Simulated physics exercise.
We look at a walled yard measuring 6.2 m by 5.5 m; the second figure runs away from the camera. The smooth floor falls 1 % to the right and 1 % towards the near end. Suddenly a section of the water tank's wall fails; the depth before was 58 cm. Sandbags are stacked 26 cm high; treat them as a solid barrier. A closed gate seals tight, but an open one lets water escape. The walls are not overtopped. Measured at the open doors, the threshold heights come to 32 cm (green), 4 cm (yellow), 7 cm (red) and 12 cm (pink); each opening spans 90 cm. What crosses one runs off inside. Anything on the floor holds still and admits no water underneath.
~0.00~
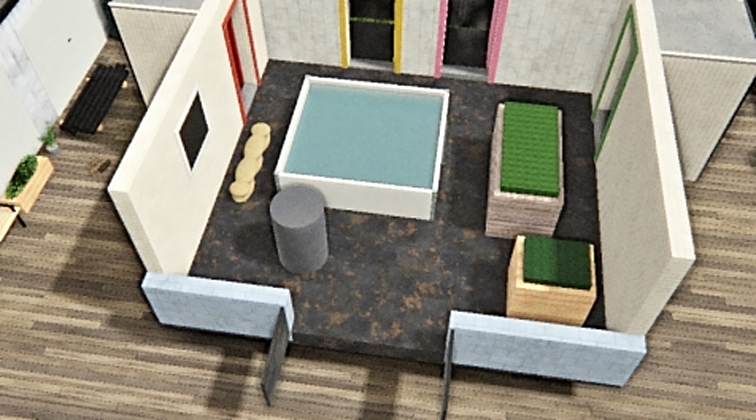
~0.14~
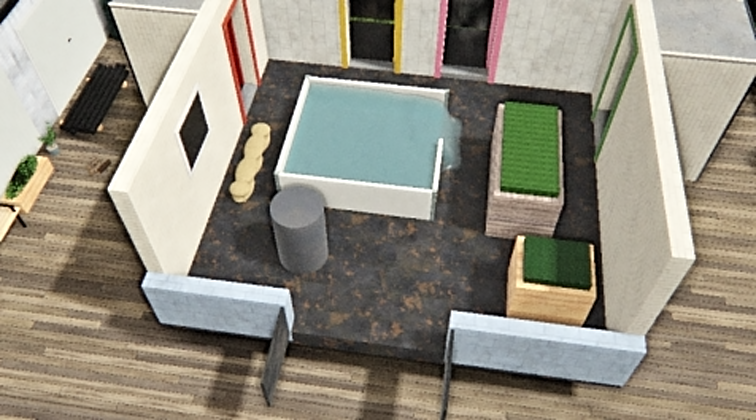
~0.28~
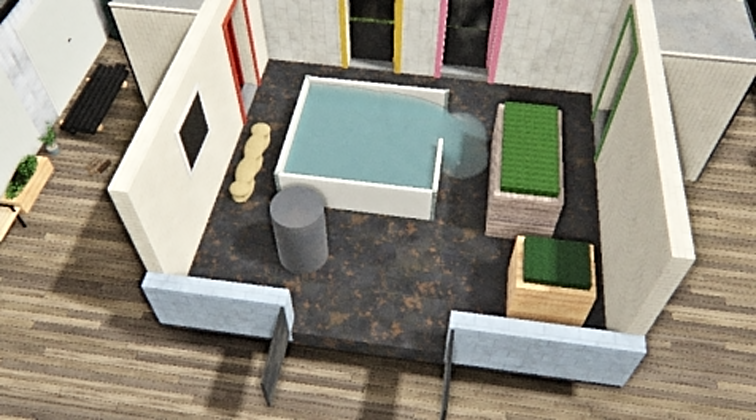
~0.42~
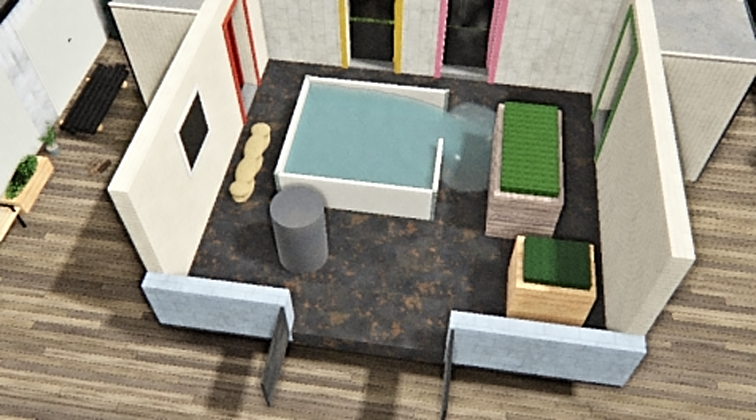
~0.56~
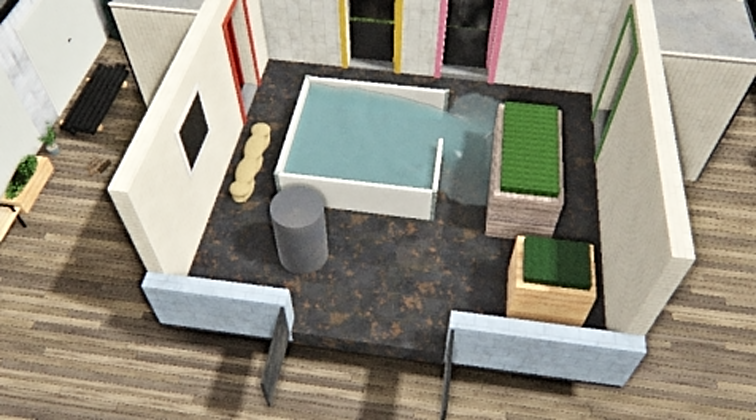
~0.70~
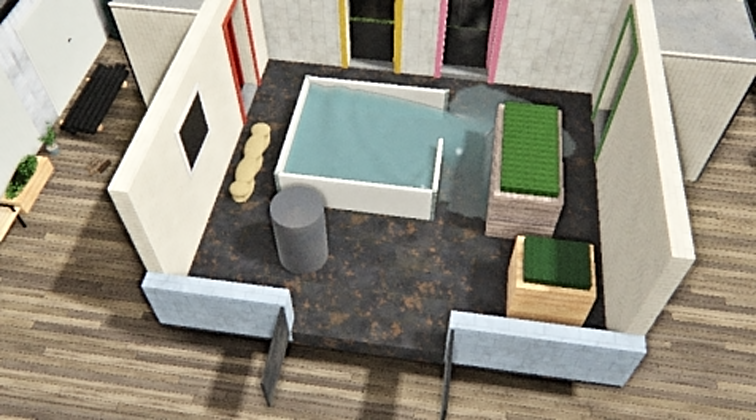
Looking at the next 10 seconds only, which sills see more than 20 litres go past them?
Result: The green door lets in less than the cap; the yellow door lets in less than the cap; the red door lets in less than the cap; the pink door lets in less than the cap.
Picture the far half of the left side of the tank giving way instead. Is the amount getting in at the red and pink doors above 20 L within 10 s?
Against the limit, the red door exceeds it and the pink door stays within it.
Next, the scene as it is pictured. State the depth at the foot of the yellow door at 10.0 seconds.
About 3.0 centimetres.
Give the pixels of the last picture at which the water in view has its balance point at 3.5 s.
(446, 162).
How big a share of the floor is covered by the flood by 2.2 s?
Covered: Roughly 40 %.
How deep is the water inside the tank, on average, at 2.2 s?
Mean depth: About 37 cm.
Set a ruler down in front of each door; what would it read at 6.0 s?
Centimetres: Green 20 / yellow 2 / red 4 / pink 7.
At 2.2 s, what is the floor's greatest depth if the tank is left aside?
Roughly 43 cm.
After 1.4 s water covers 25 % of the floor and is deepest (44 cm) near (487, 154); green door 19 cm at the sill, 0 L in, yellow door not reached, red door not reached, pink door 2 cm at the sill, 0 L in.
After 2.2 s water covers 40 % of the floor and is deepest (43 cm) near (487, 154); green door 32 cm at the sill, 0 L in, yellow door not reached, red door not reached, pink door 4 cm at the sill, 0 L in.
After 3.5 s water covers 55 % of the floor and is deepest (30 cm) near (589, 107); green door 23 cm at the sill, 2 L in, yellow door not reached, red door not reached, pink door 7 cm at the sill, 0 L in.
After 6.0 s water covers 70 % of the floor and is deepest (30 cm) near (603, 347); green door 20 cm at the sill, 2 L in, yellow door 2 cm at the sill, 0 L in, red door 4 cm at the sill, 0 L in, pink door 7 cm at the sill, 0 L in.
After 10.0 s water covers 95 % of the floor and is deepest (18 cm) near (603, 347); green door 12 cm at the sill, 2 L in, yellow door 3 cm at the sill, 0 L in, red door 5 cm at the sill, 0 L in, pink door 5 cm at the sill, 0 L in.
